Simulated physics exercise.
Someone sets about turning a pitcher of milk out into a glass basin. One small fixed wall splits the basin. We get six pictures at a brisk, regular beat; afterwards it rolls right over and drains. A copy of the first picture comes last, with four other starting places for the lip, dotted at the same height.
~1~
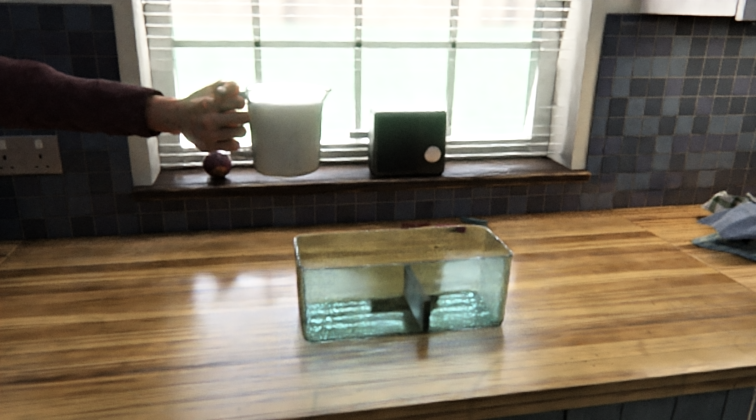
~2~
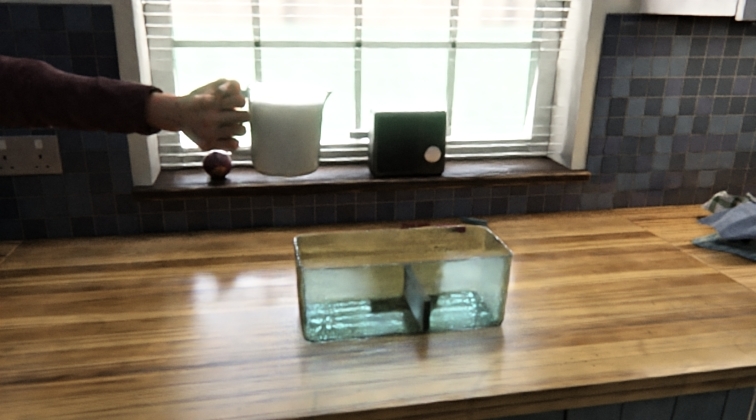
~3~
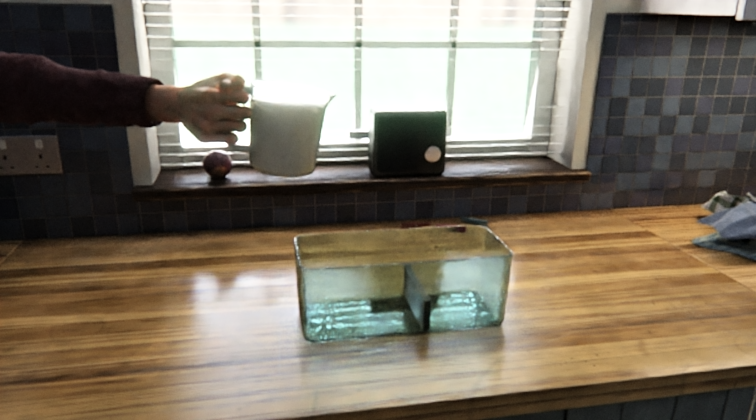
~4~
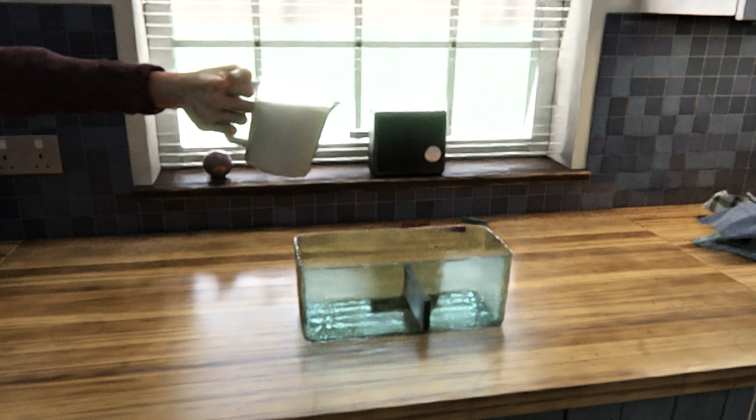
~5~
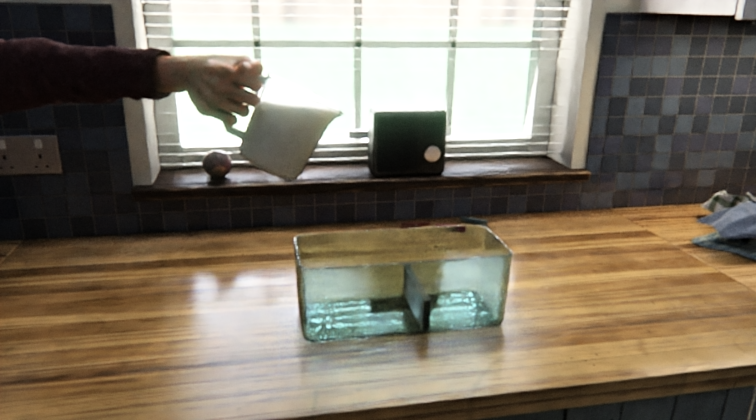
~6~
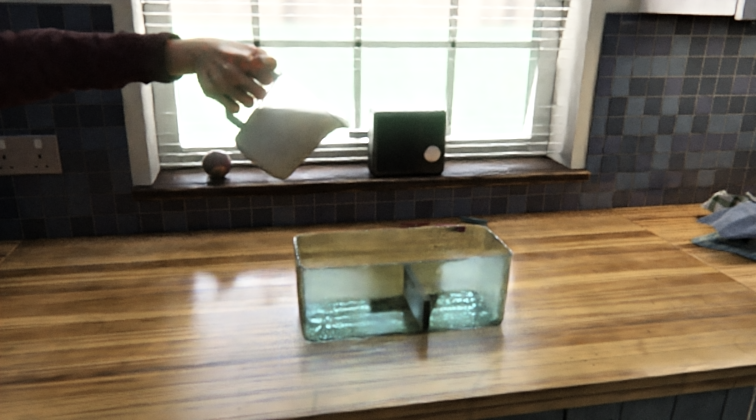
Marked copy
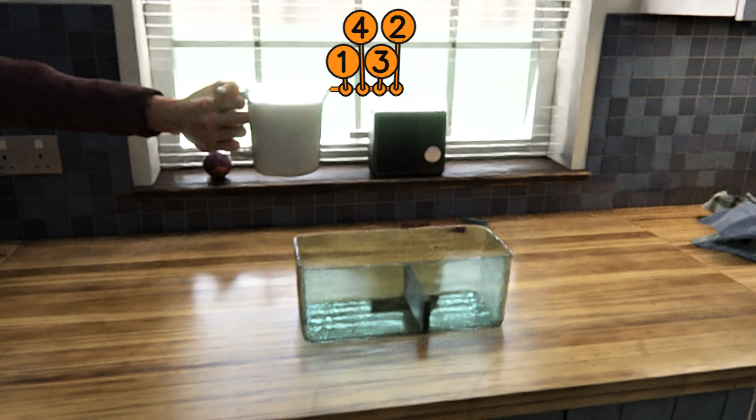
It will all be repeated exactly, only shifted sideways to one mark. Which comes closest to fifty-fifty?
3.
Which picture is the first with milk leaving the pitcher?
In picture 6.
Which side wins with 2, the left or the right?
The right side.
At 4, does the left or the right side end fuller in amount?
The left one.
In orange, 1 at (345, 89); 2 at (396, 88); 3 at (379, 88); 4 at (362, 89).
For dot 1, about 86 % ends left of the wall and 5 % right of it; 10 % is lost outside.
For dot 2, about 19 % ends left of the wall and 79 % right of it; 3 % is lost outside.
For dot 3, about 53 % ends left of the wall and 44 % right of it; 3 % is lost outside.
For dot 4, about 73 % ends left of the wall and 17 % right of it; 9 % is lost outside.
